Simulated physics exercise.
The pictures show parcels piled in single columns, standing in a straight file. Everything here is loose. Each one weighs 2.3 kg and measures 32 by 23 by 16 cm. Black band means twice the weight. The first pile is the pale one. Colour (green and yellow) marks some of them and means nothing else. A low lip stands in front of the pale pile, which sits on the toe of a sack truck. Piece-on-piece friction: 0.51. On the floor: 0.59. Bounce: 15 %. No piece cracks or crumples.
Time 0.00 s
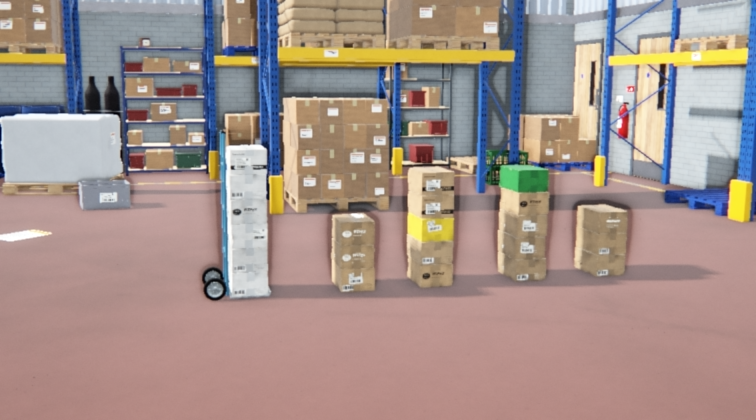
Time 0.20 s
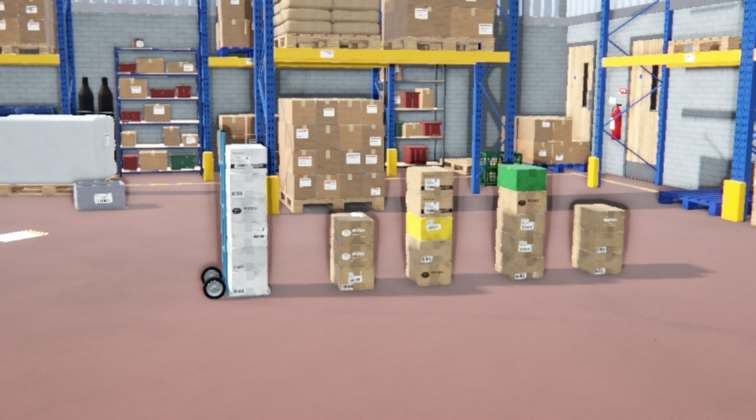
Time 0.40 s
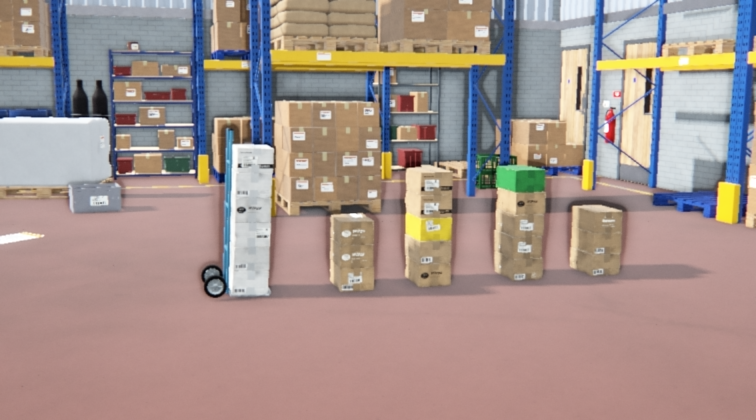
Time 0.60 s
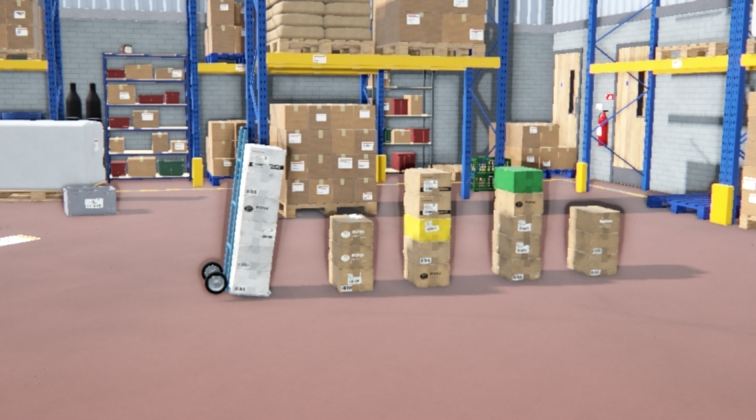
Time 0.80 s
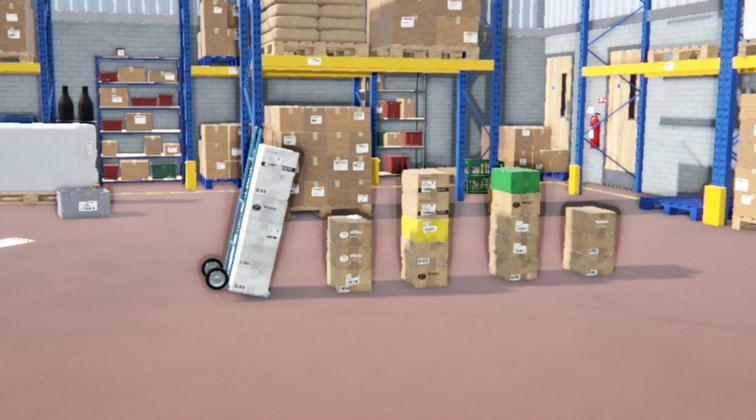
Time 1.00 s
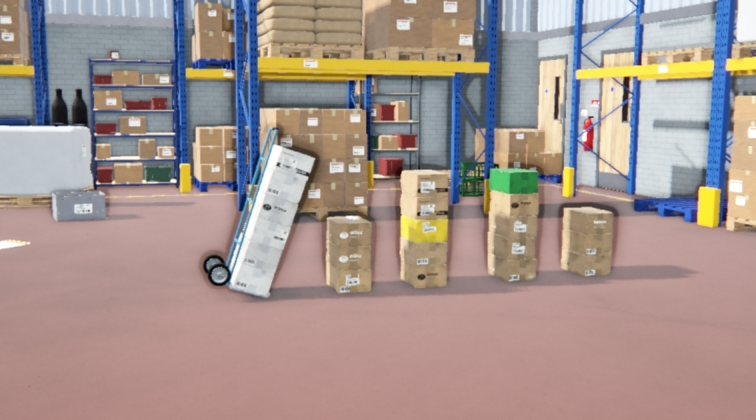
The clip opens on a warehouse floor with a pale pile of parcels upright on a sack truck, left of four brown piles, one with a yellow parcel and one topped by green. The truck then tilts to the right, gradually at first and then further, and the pale pile leans over with it while the other piles stay standing.
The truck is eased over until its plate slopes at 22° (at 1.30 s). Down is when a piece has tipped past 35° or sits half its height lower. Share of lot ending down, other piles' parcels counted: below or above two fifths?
Below.
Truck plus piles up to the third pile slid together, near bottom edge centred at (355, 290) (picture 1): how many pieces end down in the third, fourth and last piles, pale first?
Result: Third pile 0, fourth pile 0, last pile 0.
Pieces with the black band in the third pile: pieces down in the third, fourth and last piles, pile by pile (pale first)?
In that case the third pile has 0 down, the fourth 0, the last 0.
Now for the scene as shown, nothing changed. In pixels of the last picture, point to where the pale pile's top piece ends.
The top pale piece ends up roughly at (392, 266).
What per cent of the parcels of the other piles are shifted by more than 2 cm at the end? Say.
That comes to 25 in a hundred.
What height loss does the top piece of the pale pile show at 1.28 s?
Roughly 10 cm lower.
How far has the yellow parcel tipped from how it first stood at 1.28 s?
0°.
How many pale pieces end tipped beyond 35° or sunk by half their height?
That makes 6 in all.
Around 1.28 s, 6 of the pale pile down; none of the 16 other parcels down.
Around 1.64 s, 6 of the pale pile down; none of the 16 other parcels down, 4 disturbed.
Finally (2.8 s), 6 of the pale pile down; none of the 16 other parcels down, 4 disturbed; green parcel unmoved; yellow parcel unmoved. That is 0 per cent. Seen by the last camera, middles, green parcel near (513, 181), yellow parcel near (424, 228).
